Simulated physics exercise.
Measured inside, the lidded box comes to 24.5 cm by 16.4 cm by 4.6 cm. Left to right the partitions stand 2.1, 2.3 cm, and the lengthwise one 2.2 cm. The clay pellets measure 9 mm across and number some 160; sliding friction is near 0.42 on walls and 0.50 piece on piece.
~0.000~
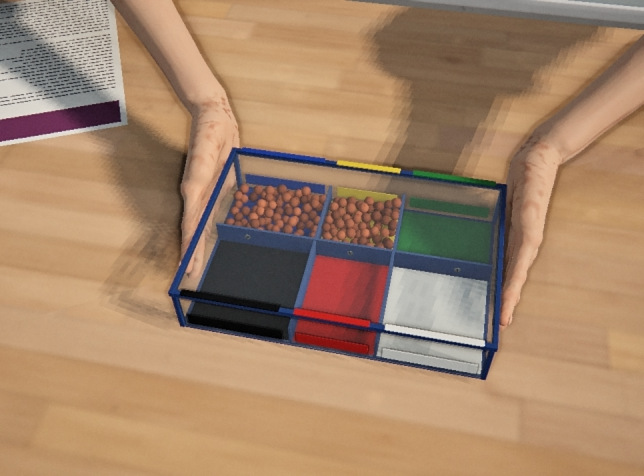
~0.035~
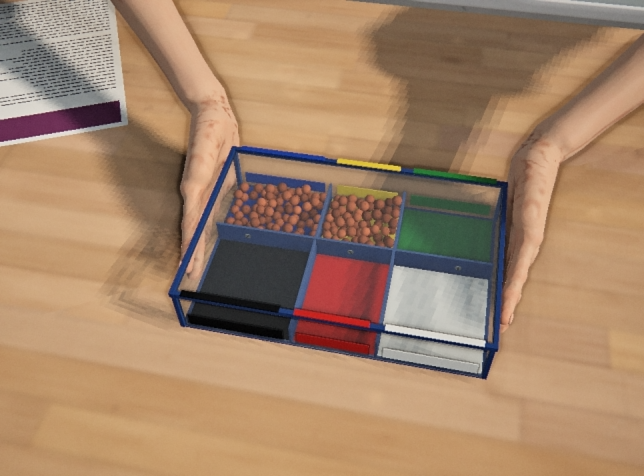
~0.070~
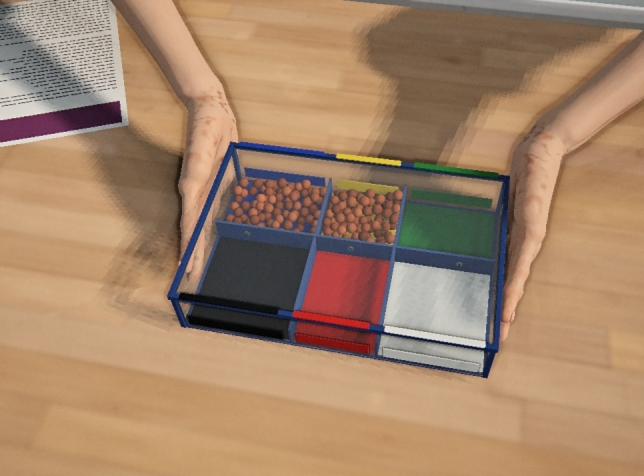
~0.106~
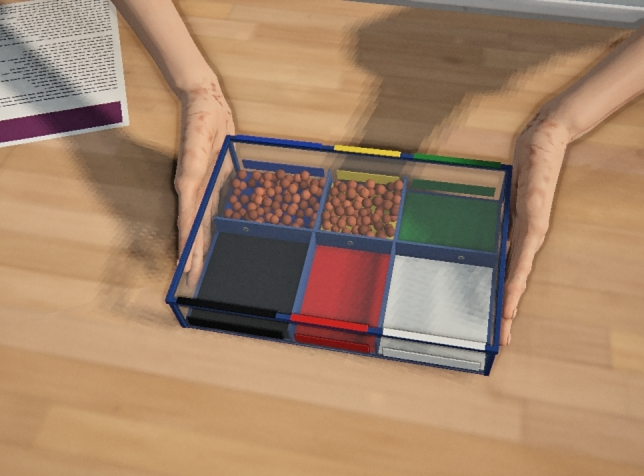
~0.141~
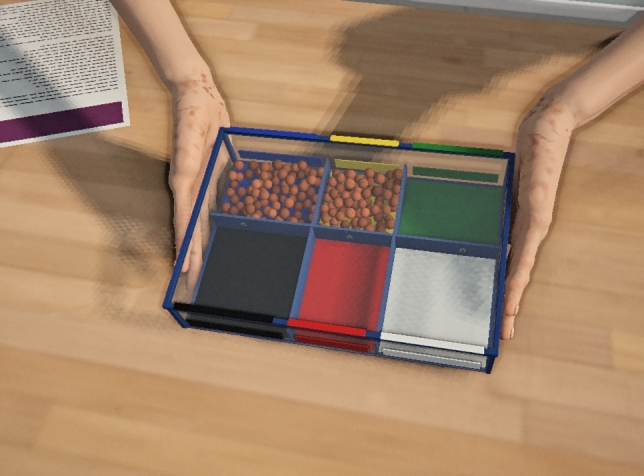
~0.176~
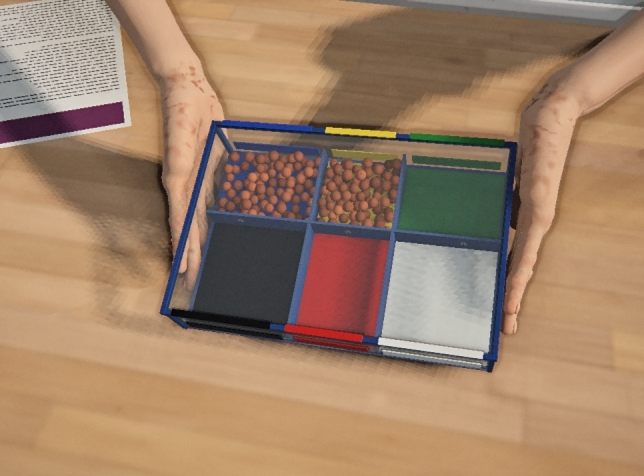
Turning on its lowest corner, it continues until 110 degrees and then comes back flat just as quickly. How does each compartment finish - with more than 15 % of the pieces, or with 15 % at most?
Red compartment: More than 15 %, blue compartment: At most 15 %, green compartment: At most 15 %, yellow compartment: At most 15 %, white compartment: At most 15 %, black compartment: More than 15 %.
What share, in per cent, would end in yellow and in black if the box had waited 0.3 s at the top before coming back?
Result - yellow: 0 %; black: 75 %.
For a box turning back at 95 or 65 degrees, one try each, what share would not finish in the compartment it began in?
I'd put them near 95 and 30 percent in that order.
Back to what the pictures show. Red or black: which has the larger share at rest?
Black comes out ahead.
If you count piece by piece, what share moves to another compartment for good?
My estimate is some 100 per cent.
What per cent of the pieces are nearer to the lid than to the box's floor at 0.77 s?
90 per cent, give or take.
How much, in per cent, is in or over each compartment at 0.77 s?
Shares - red: 15, blue: 20, green: 0, yellow: 20, white: 0, black: 45.
After 0.77 s, tilt 110 degrees; red 15 %, blue 20 %, yellow 20 %, black 45 %.
After 1.17 s, tilt 47 degrees; red 20 %, black 80 %.
After 1.65 s, tilt 0 degrees; red 20 %, black 75 %.
At rest (2.1 s), red 20 %, blue 0 %, green 0 %, yellow 0 %, white 0 %, black 75 %.
